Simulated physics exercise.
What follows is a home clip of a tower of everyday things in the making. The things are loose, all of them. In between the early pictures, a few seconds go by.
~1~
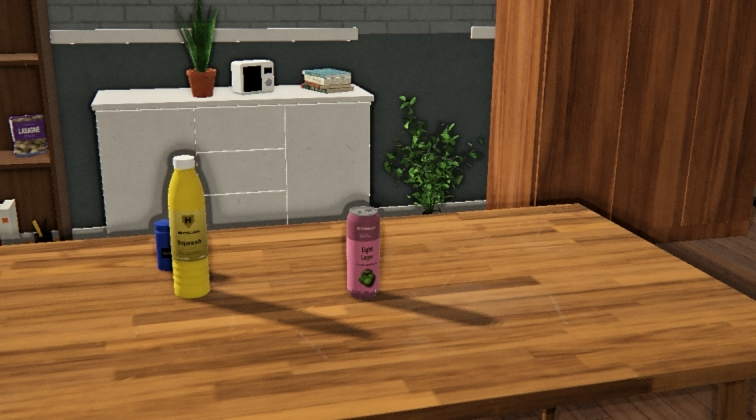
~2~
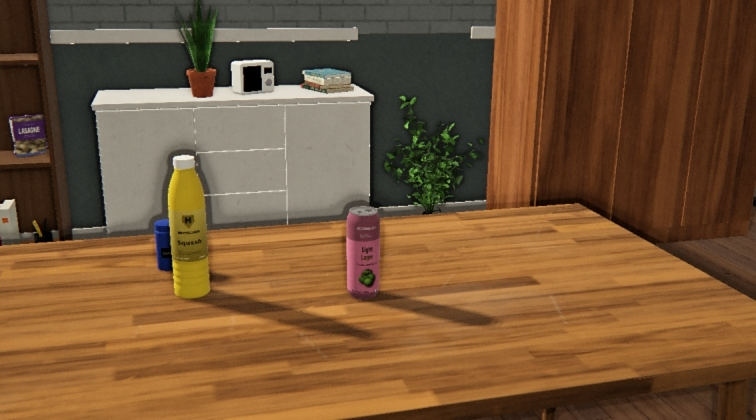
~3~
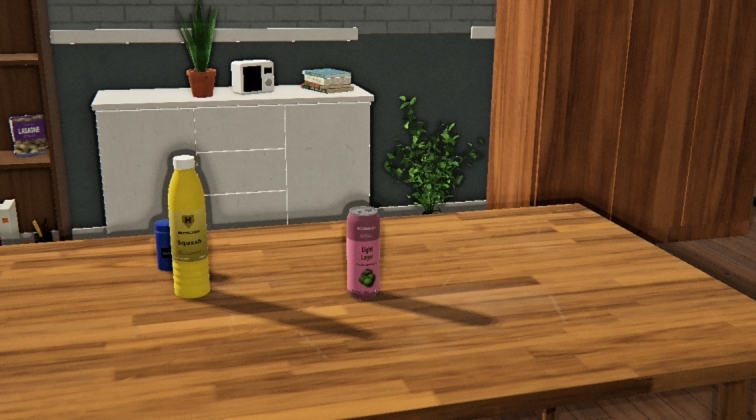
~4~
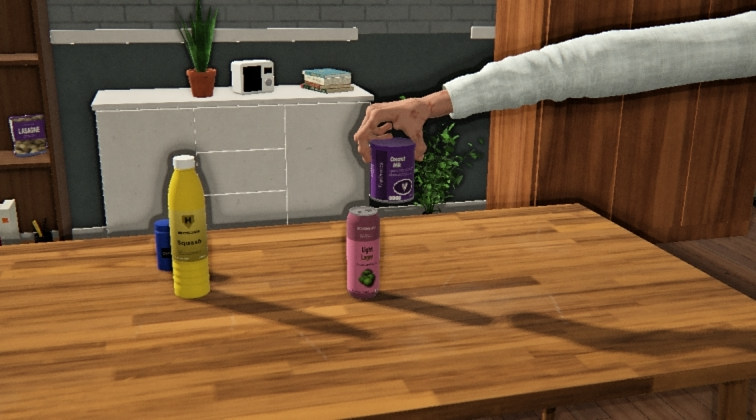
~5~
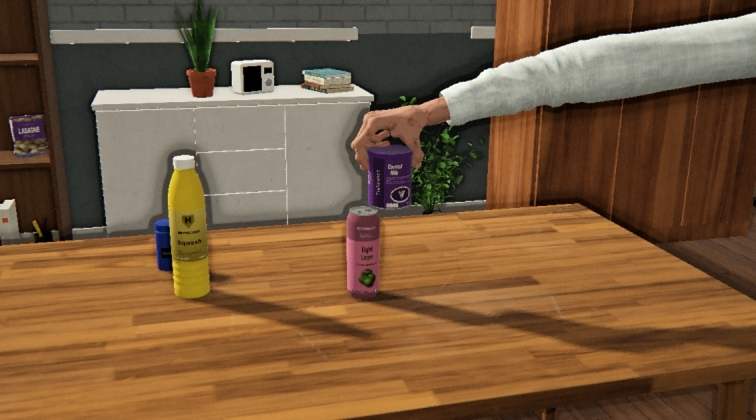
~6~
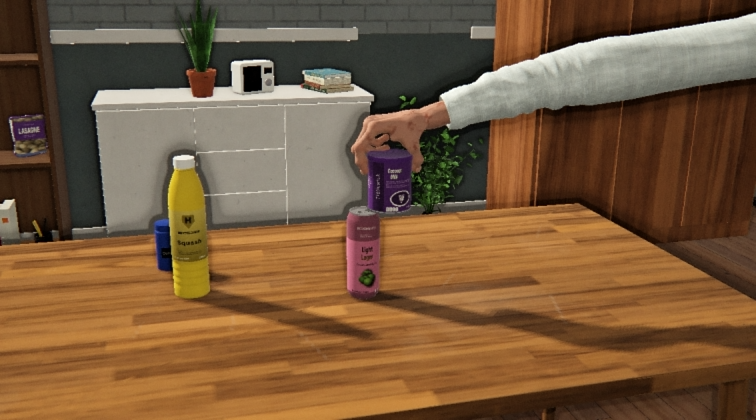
In this clip, a yellow bottle, a blue container and a pink can stand still on a wooden table before a hand enters from the right, lowers a purple pot slightly by the can's top and sets it down, still gripping it.
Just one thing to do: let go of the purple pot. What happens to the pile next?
Some of it tumbles.
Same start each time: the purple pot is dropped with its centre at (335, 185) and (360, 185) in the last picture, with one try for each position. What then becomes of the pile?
Try one: Collapse. Try two: Stable.
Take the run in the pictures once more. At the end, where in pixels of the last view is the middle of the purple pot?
Around (420, 271).
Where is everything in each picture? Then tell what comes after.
The last thing is not in view yet; pink can (363, 253), in the first frame.
The last thing is not in view yet; yellow bottle (188, 227), in the second frame.
The last thing is not in view yet; blue shaker (168, 245), in the third frame.
Coming down; purple pot (392, 170); pink can (363, 253), in the fourth frame.
Coming down; purple pot (390, 177); yellow bottle (188, 227), in the fifth frame.
Set down, still held; purple pot (390, 181); blue shaker (168, 245), in the sixth frame.
Then, 0.30 s later than the last frame, purple pot now fallen.
Then, 0.40 s later than the last frame, things are still on the move.
Then, 1.20 s later than the last frame, nothing new.
When it is over, fallen, purple pot; the other 3 as before. End places, in pixels of the last picture, purple pot near (420, 271). The pile gives way.
